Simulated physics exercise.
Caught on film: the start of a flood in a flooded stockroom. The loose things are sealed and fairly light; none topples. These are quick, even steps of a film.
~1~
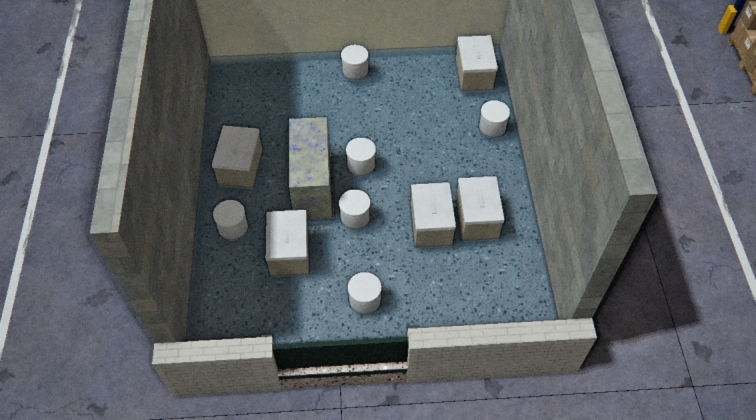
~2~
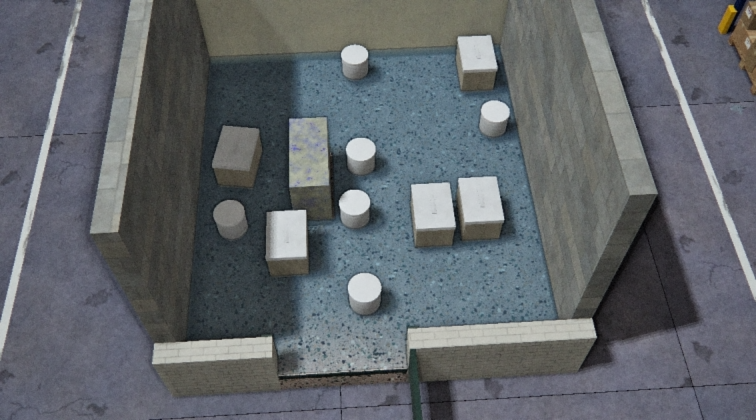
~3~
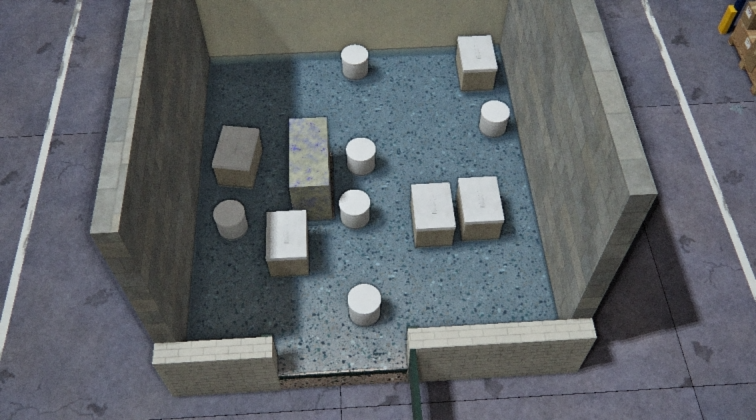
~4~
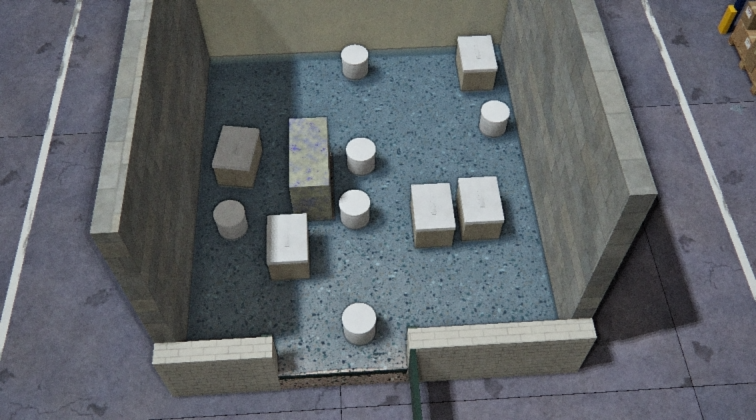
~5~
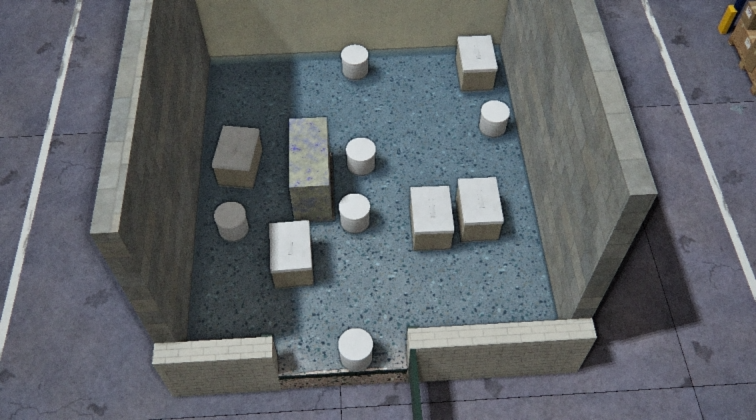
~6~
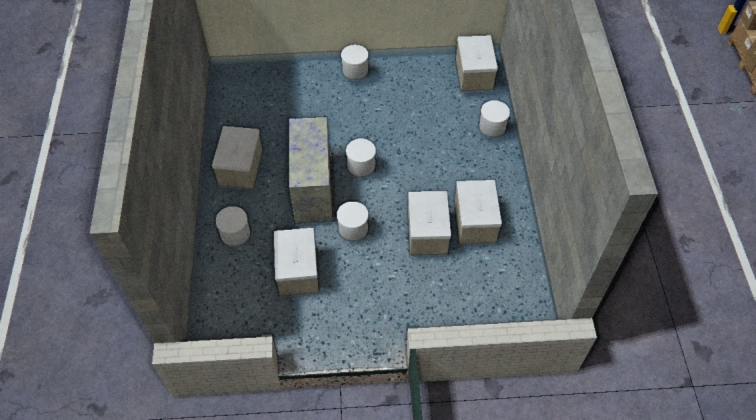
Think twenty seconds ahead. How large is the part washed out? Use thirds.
Share: Two thirds or above.
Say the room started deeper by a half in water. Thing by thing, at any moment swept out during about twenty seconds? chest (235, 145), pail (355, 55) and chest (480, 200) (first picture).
As listed: Yes, no, gone.
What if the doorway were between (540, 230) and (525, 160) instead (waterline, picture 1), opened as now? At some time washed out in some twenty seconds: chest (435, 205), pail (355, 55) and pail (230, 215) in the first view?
One after the other: Gone, kept in, kept in.
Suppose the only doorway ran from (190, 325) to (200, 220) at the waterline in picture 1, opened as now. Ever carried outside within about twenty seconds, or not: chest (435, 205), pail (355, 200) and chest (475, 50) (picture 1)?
In turn: Yes, out, stays.
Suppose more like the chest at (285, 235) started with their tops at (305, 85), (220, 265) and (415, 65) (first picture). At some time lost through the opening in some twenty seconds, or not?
As listed: Left behind, out, stays.
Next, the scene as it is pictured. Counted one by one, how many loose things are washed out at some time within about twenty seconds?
8 of them.
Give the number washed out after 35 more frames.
The number is 8.
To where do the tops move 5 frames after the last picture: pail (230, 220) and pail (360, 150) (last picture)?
Close to (233, 257) and (360, 179).
A moment on, 1 of 11 are out; 10 afloat.
Next, 5 of 11 are out; 6 afloat.
Later, 8 of 11 are out; 3 afloat.
In the end, 8 of 11 are out; 3 afloat.
